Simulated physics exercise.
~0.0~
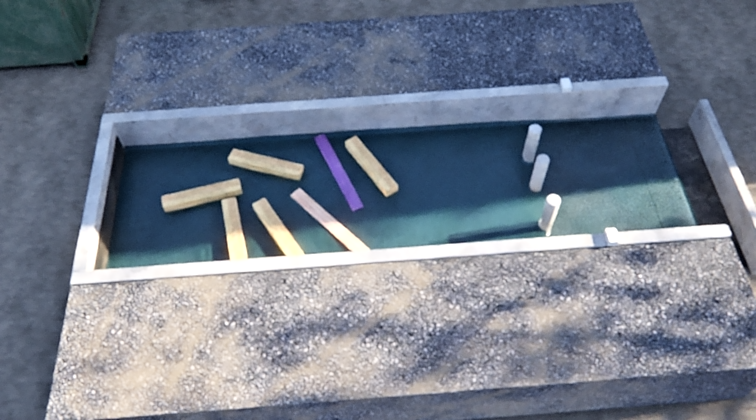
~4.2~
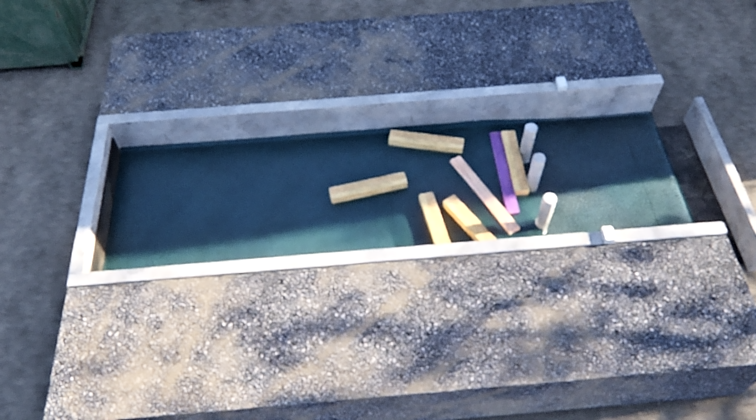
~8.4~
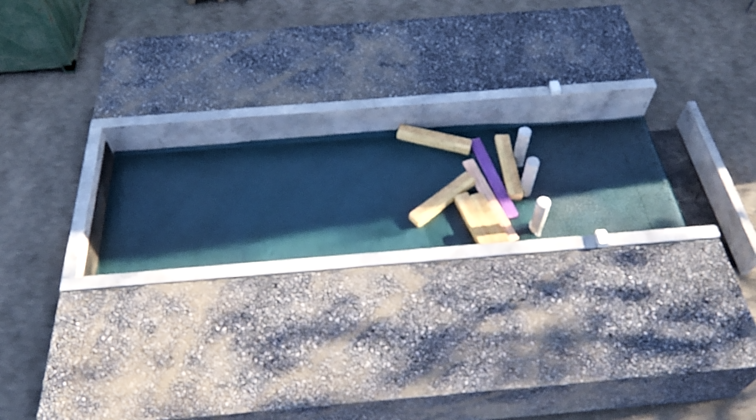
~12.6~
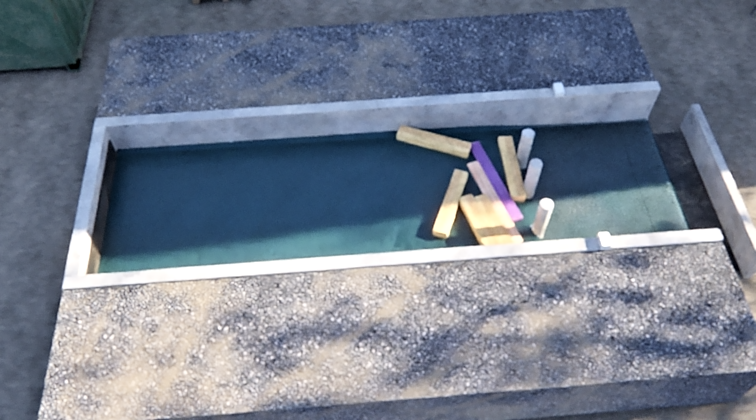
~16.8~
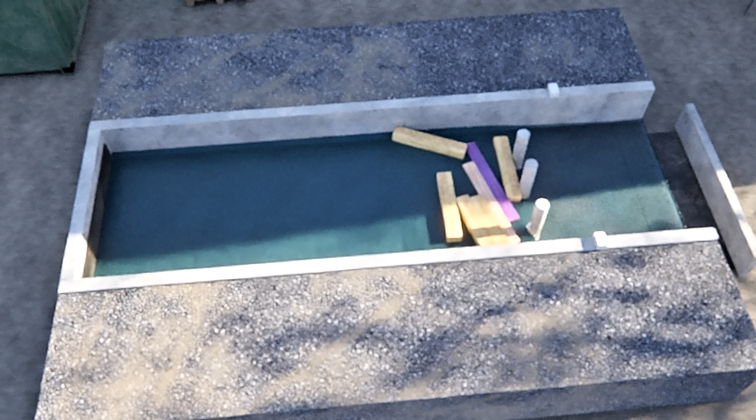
In a narrow water channel, wooden pieces and a purple plank drifting right, then bunching up against white posts, still afloat.
